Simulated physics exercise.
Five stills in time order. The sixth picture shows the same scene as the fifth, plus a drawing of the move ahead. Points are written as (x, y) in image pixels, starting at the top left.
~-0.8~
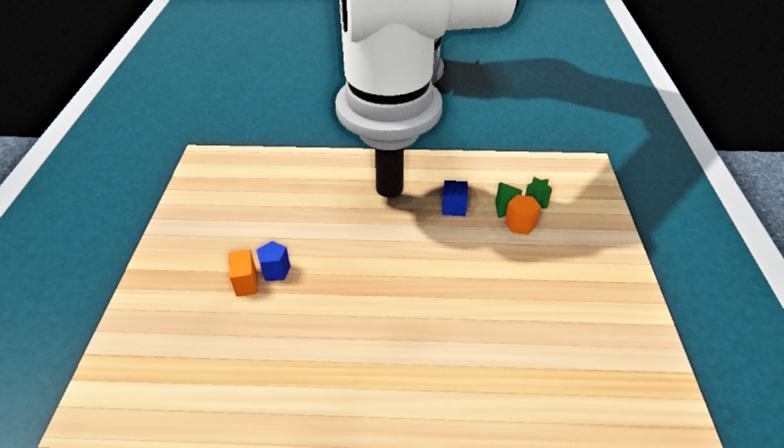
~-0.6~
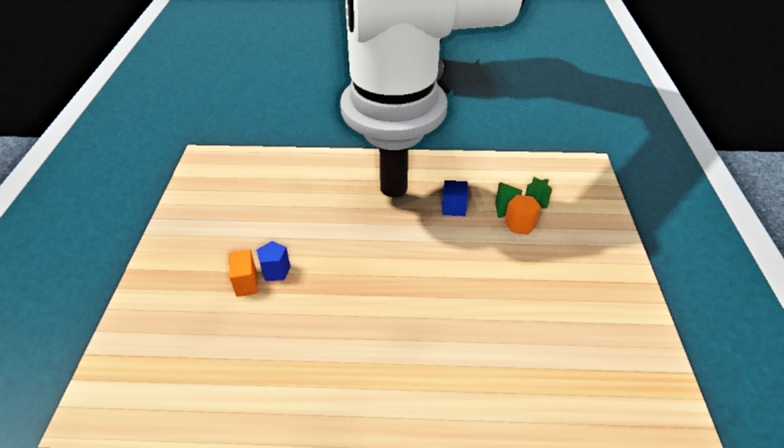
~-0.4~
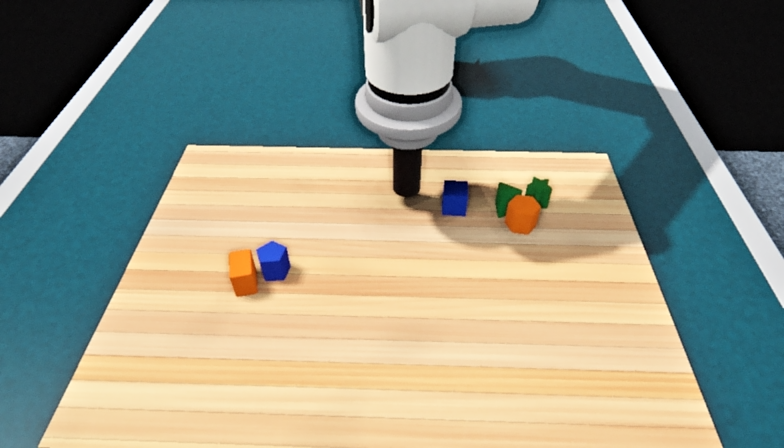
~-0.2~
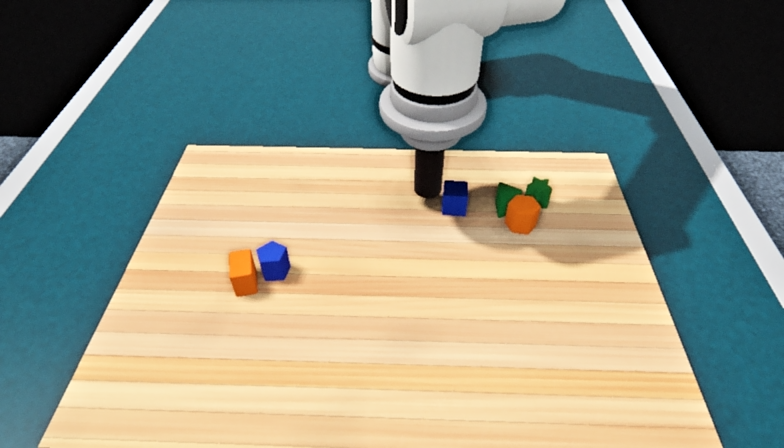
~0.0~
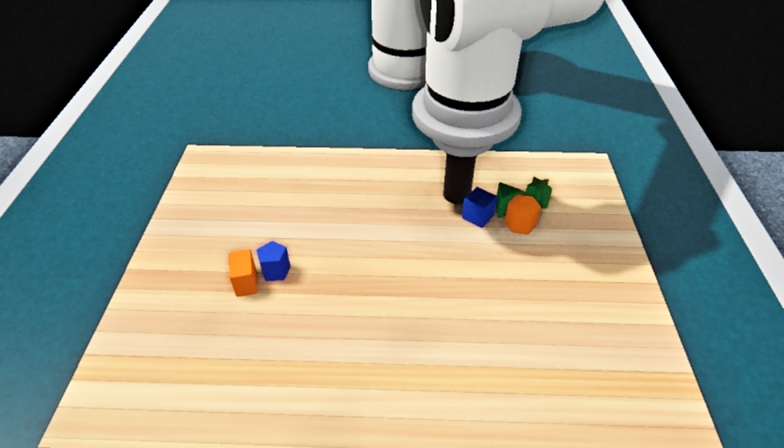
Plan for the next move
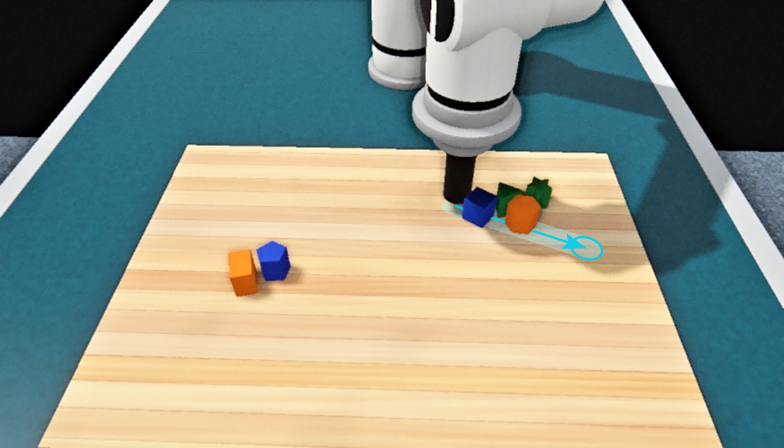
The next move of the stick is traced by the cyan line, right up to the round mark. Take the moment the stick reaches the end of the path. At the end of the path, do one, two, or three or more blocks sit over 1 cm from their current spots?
Blocks moved: Three or more.
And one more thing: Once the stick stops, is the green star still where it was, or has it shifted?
Answer: Unmoved.
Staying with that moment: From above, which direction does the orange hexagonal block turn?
It turns counter-clockwise.
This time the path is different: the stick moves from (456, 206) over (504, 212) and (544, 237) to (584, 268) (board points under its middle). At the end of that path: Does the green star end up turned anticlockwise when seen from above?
Yes, it checks out.
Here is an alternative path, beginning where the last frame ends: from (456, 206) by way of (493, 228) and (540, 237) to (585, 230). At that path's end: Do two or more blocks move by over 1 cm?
Yes, I think so.
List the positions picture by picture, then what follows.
In the first frame, tip of the stick at (390, 189), middles of tops, blue square block at (456, 188), green triangle at (508, 189), orange hexagonal block at (525, 204), green star at (540, 184).
In the second frame, stick at (394, 189), nothing pushed.
In the third frame, stick at (407, 188), nothing pushed.
In the fourth frame, stick at (428, 190), nothing pushed.
In the fifth frame, stick at (457, 195), blue square block at (481, 197), green triangle at (508, 189), orange hexagonal block at (525, 204), green star at (540, 184).
The line goes from (456, 206) directly to (586, 248).
On the path given first. One third of the way, stick at (500, 209); blue square block at (523, 215), turned 25° clockwise; green triangle at (516, 189), turned 50° anticlockwise; orange hexagonal block at (550, 211), turned 55° anticlockwise.
Two thirds of the way, stick at (544, 223); blue square block at (548, 234), turned 75° clockwise; green triangle at (520, 189), turned 65° anticlockwise; orange hexagonal block at (577, 214), turned 95° anticlockwise.
At the end, stick at (590, 237); blue square block at (549, 235), turned 80° clockwise; green triangle at (520, 189), turned 65° anticlockwise; orange hexagonal block at (618, 218), turned 150° anticlockwise; green star unmoved.
